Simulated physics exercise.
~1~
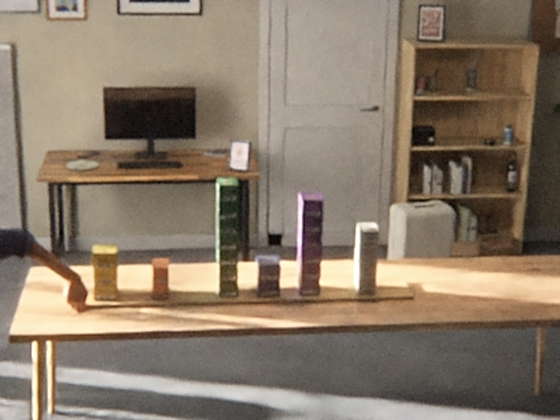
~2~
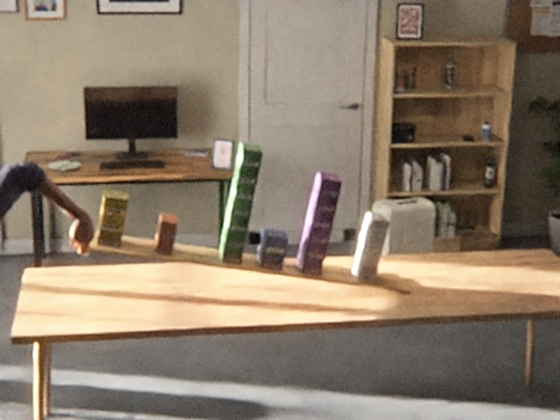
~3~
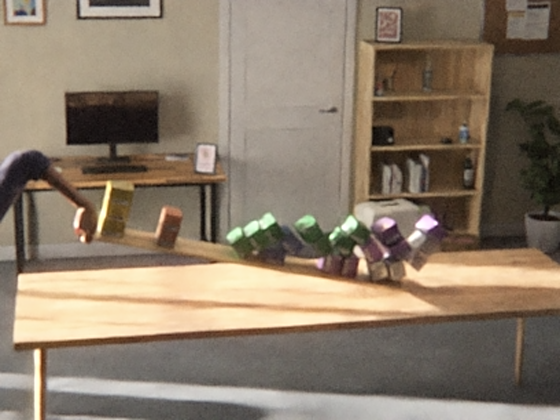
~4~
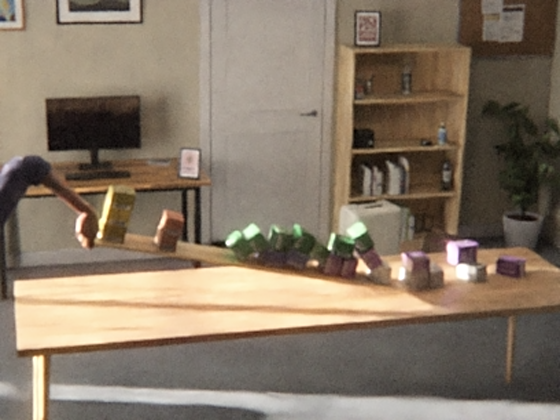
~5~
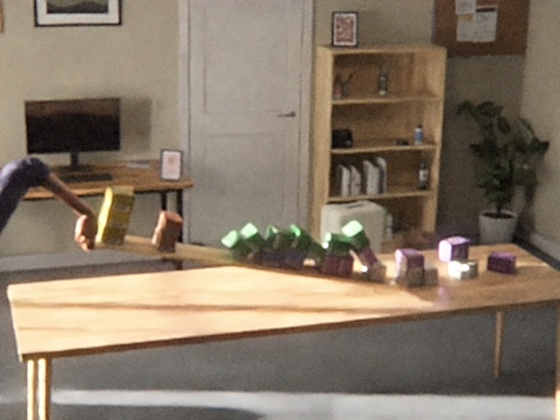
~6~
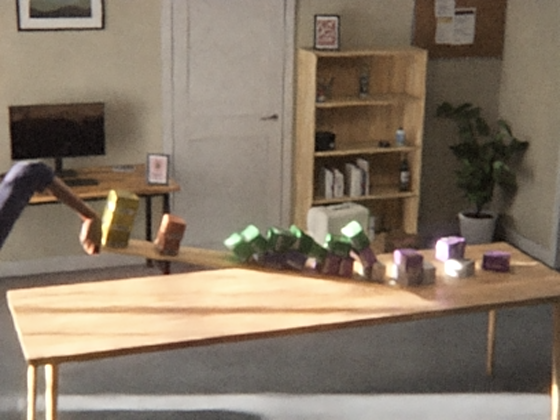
Hand lifting one end of a board on a table, green, purple and blue stacks toppling while yellow and orange stay standing.
